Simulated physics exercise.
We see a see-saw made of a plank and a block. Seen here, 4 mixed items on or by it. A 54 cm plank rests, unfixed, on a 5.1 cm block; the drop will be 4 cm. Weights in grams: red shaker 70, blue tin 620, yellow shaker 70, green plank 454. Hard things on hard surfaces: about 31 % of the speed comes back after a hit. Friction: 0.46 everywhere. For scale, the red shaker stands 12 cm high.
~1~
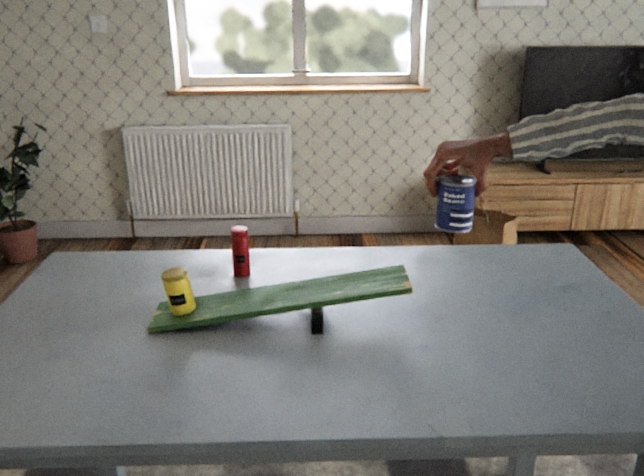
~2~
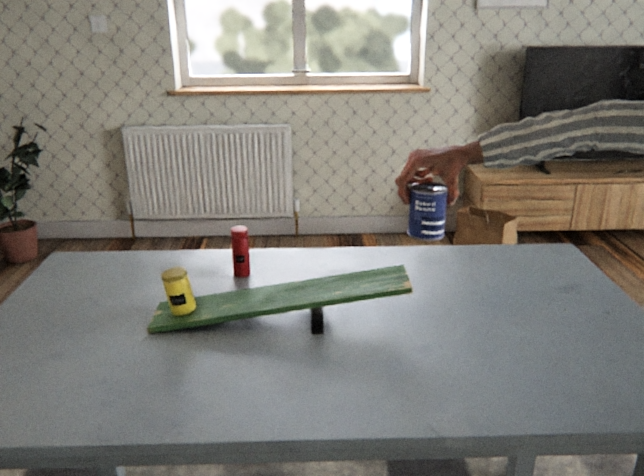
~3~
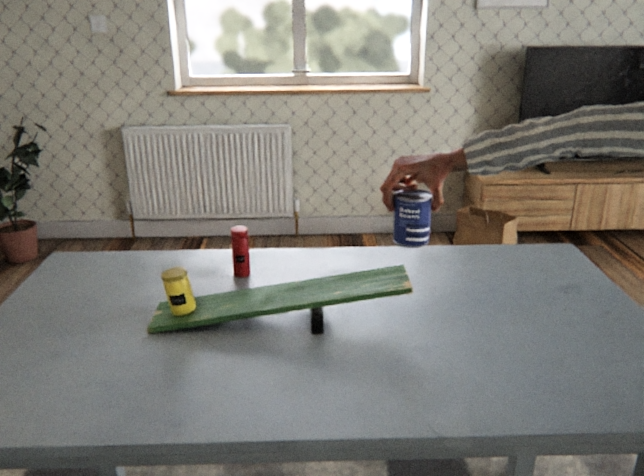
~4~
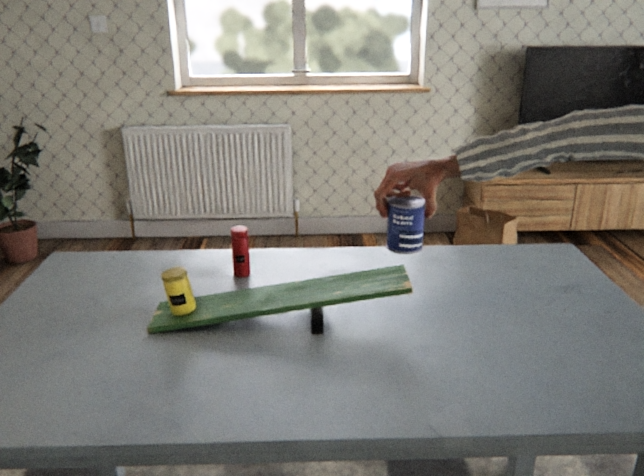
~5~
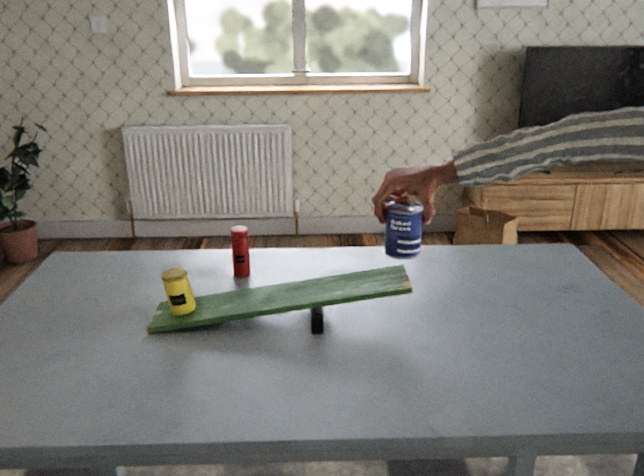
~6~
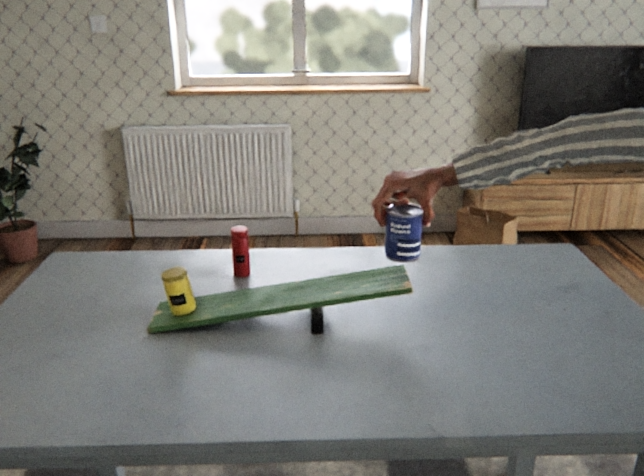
A hand in a grey striped sleeve carries a blue tin leftward and downward from the right, slowing until it hovers just above the raised right end of a green plank. The plank slants across a dark block on a grey table, with a yellow shaker on its lowered left end and a red shaker standing behind. The fixed, slightly elevated view faces a living room with a radiator and window.
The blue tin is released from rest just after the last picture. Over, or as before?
In the end the plank lies as before.
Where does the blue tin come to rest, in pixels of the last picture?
Near (448, 299).
Then, 0.30 s on from there, plank at 13°, tipped the other way; blue tin moved 11 cm near (403, 280); yellow shaker 21° off upright.
Then, 0.40 s on from there, plank at 17°, tipped the other way; blue tin 47° off upright near (424, 289); yellow shaker 43° off upright.
Then, 0.60 s on from there, plank at 7°, leaning as at the start; blue tin on its side near (447, 299); yellow shaker on its side.
In the end, plank at 9°, leaning as at the start; toppled on the table or plank, blue tin and yellow shaker; the other 2 under 4 cm from the start. At the end, from the last picture's camera, blue tin near (447, 300). The plank ends as it began.
